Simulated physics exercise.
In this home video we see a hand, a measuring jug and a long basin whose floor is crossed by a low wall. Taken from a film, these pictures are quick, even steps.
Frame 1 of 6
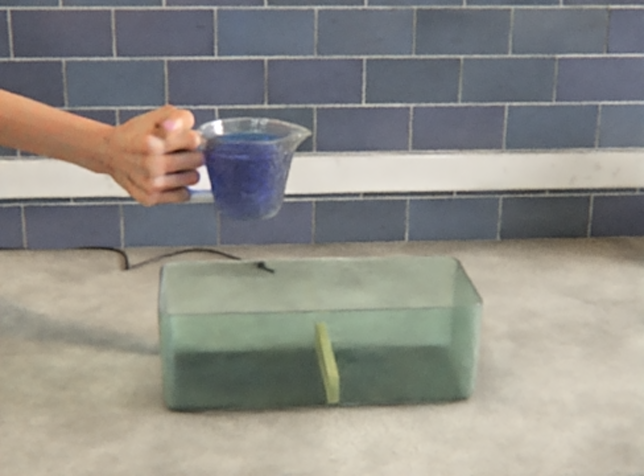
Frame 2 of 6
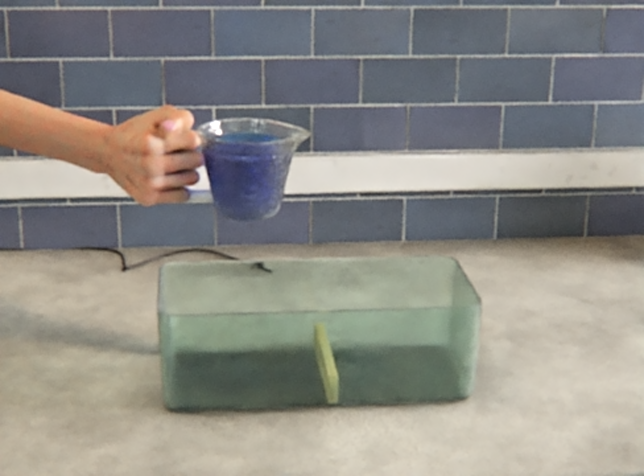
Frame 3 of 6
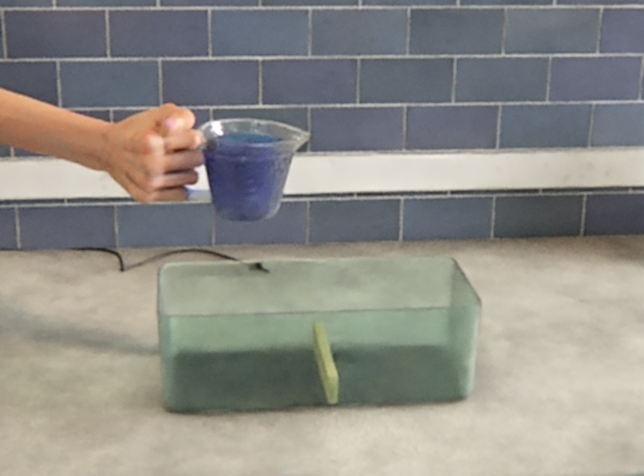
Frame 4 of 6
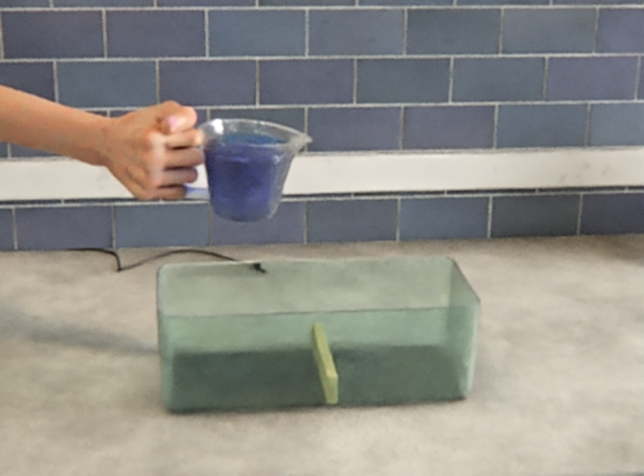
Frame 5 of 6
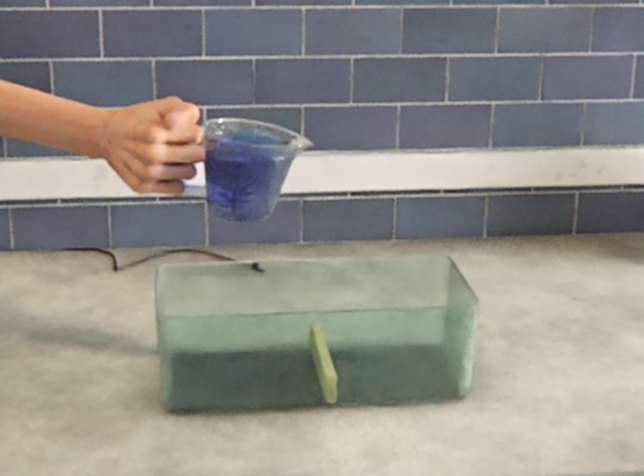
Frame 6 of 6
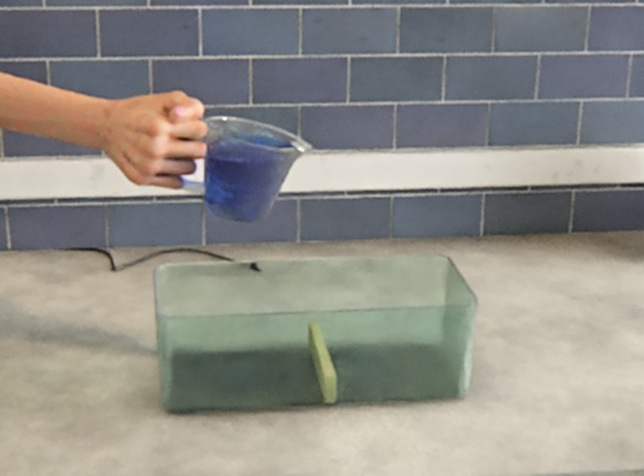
A hand held a clear measuring jug of blue liquid above a long, greenish basin with a low wall across its floor, keeping it nearly level at first, then slowly tilted it slightly to the right.
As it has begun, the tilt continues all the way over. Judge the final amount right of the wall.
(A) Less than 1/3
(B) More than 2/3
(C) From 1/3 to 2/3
The answer is B.
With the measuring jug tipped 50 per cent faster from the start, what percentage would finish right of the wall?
I'd say roughly 70 in every hundred ends up there.
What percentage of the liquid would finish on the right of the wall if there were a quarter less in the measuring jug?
Near 80 %.
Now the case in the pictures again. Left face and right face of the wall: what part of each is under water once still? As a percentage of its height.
Left 10 per cent, right 40.
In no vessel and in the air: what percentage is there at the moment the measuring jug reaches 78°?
Somewhere around 30 per cent of it.
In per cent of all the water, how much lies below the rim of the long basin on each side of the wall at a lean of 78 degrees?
Left part: Around 0 %. Right part: Around 20 %.
A moment on, the tilt is 78° and 52 per cent is still to pour, 0 is left of the wall and 19 right of it.
Next, the tilt is 117° and 2 per cent is still to pour, 13 is left of the wall and 80 right of it.
Then the tilt is 122° and 0 per cent is still to pour, 18 is left of the wall and 81 right of it.
Later the tilt is 122° and 0 per cent is still to pour, 18 is left of the wall and 81 right of it.
At rest 18 per cent lies left of the wall, 81 right of it and 1 outside.
